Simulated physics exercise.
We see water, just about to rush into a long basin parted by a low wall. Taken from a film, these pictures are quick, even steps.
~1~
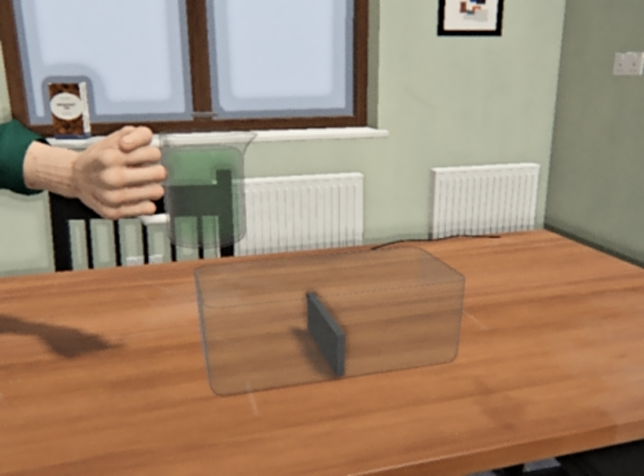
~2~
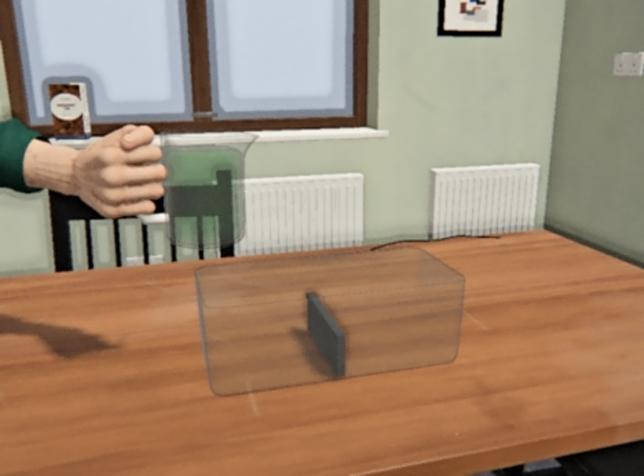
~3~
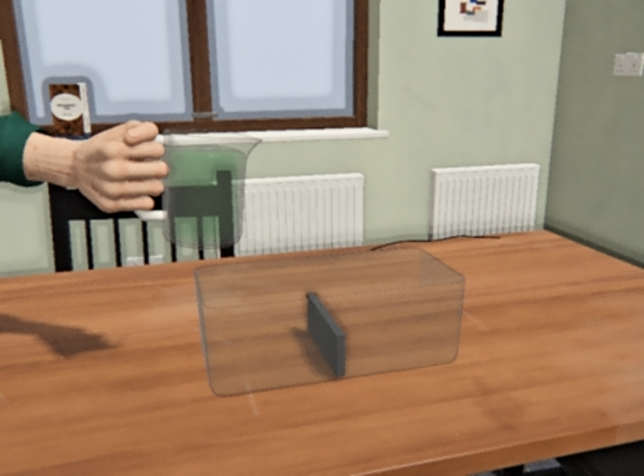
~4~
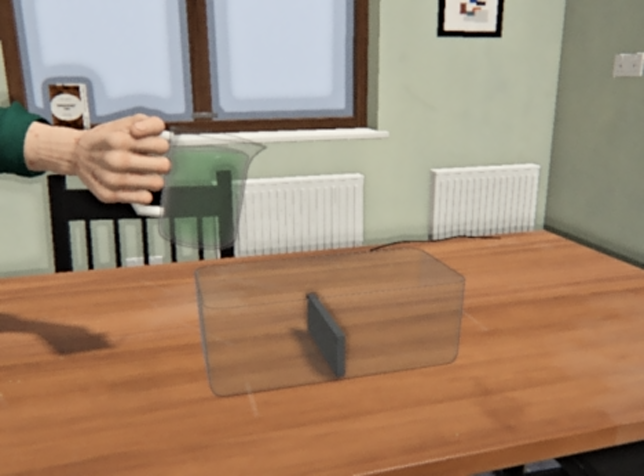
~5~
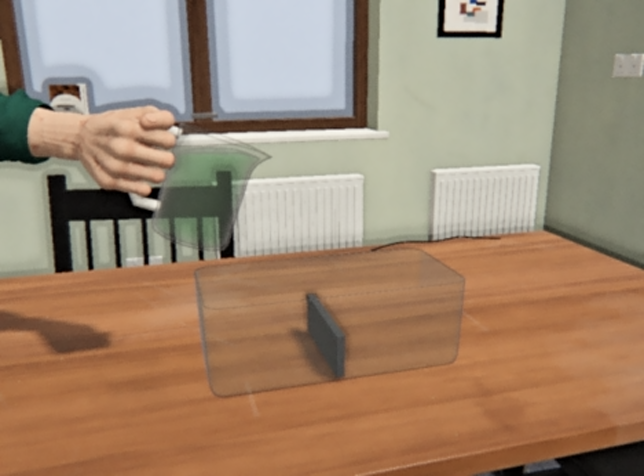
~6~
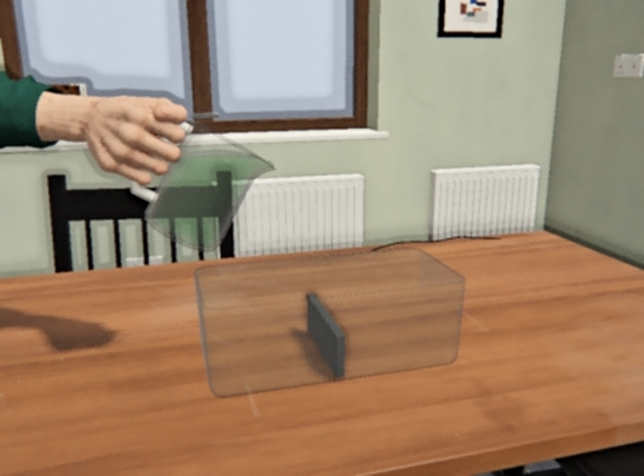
A hand held a clear jug of green liquid up to the left above a see-through basin with a low dark wall inside, then steadily tilted the jug to the right.
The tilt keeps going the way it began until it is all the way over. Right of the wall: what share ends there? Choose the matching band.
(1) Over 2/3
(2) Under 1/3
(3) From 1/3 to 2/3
Under 1/3 (2).
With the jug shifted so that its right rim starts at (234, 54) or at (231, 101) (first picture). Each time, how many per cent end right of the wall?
First try: About 15 %; second try: About 0 %.
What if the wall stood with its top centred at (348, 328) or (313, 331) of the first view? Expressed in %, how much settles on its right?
Try 1: About 10 percent; try 2: About 60 percent.
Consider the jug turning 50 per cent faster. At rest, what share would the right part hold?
It comes to some 15 in a hundred.
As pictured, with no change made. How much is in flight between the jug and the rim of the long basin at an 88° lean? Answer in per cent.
Share in flight: Approx. 20 %.
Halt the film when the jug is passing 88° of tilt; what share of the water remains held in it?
Around 70 percent remains.
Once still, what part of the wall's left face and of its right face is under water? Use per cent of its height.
Left about 40, right about 10.
A moment on, the jug is tipped on its side and 68 per cent is still to pour, 7 is left of the wall and 7 right of it.
Next, the jug is tipped right over and 23 per cent is still to pour, 47 is left of the wall and 14 right of it.
Then the jug is tipped right over and 5 per cent is still to pour, 73 is left of the wall and 16 right of it.
Later the jug is tipped right over and 1 per cent is still to pour, 80 is left of the wall and 17 right of it.
In the end 81 per cent lies left of the wall, 17 right of it and 2 outside.
